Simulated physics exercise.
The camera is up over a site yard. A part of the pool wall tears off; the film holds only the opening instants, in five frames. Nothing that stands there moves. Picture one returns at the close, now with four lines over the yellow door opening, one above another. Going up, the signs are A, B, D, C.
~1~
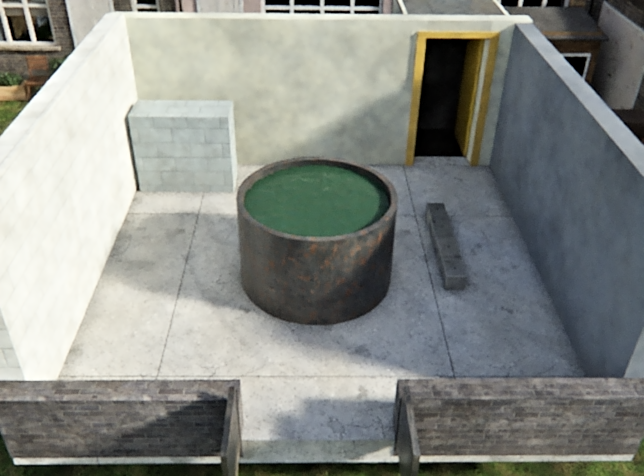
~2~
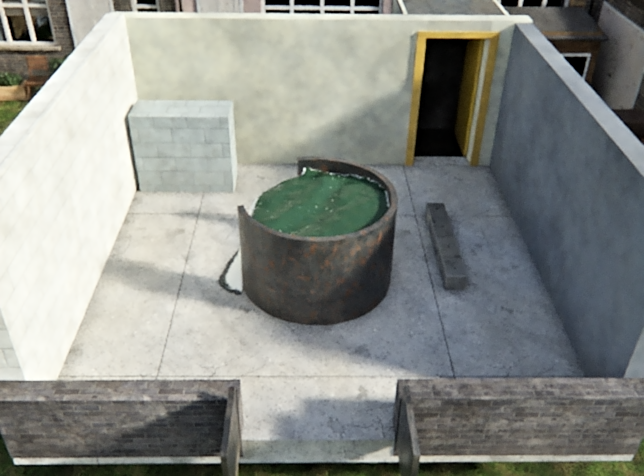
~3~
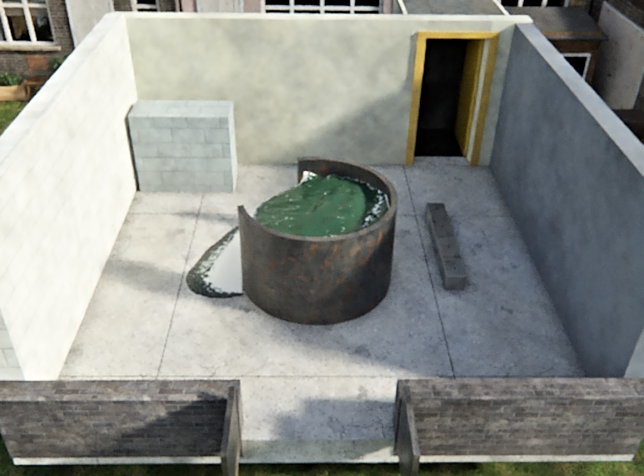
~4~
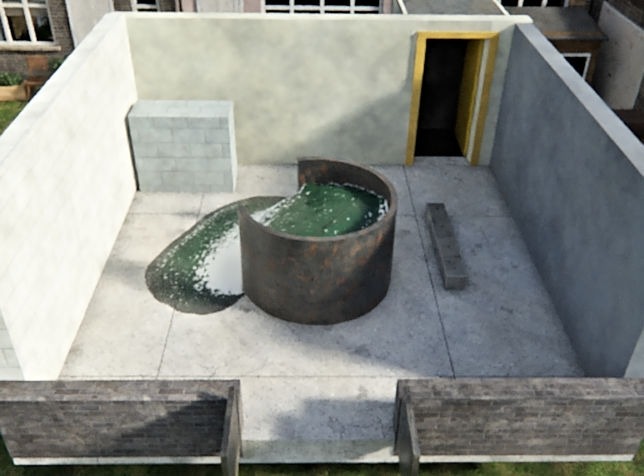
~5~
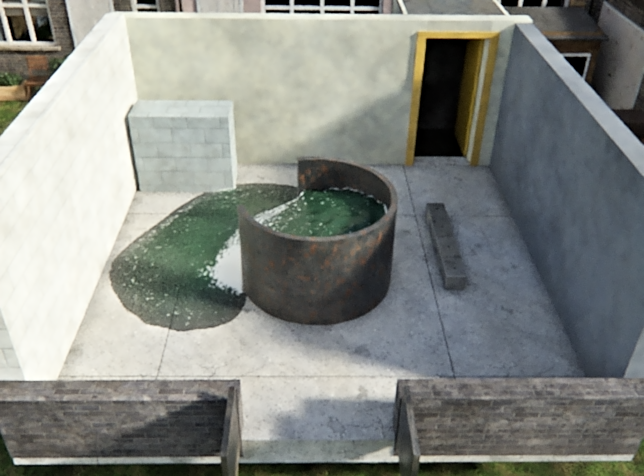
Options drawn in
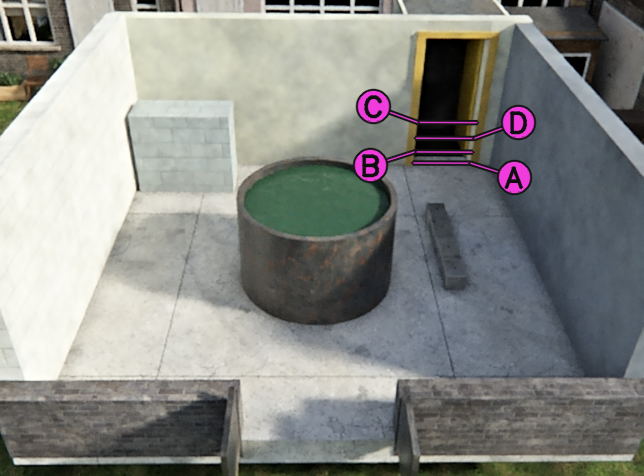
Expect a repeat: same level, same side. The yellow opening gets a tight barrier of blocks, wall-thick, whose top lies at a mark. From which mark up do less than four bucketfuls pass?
Use mark B.
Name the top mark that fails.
A it is.
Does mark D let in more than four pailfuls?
No, that is safe.
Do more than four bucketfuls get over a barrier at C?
No.
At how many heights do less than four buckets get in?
Three of them.
On the marked copy, A at (441, 163); B at (443, 152); C at (447, 122); D at (445, 138); from the bottom up A, B, D, C.
With A, about 14 bucketfuls get in.
With B, nothing gets over.
With C, nothing gets over.
With D, nothing gets over.
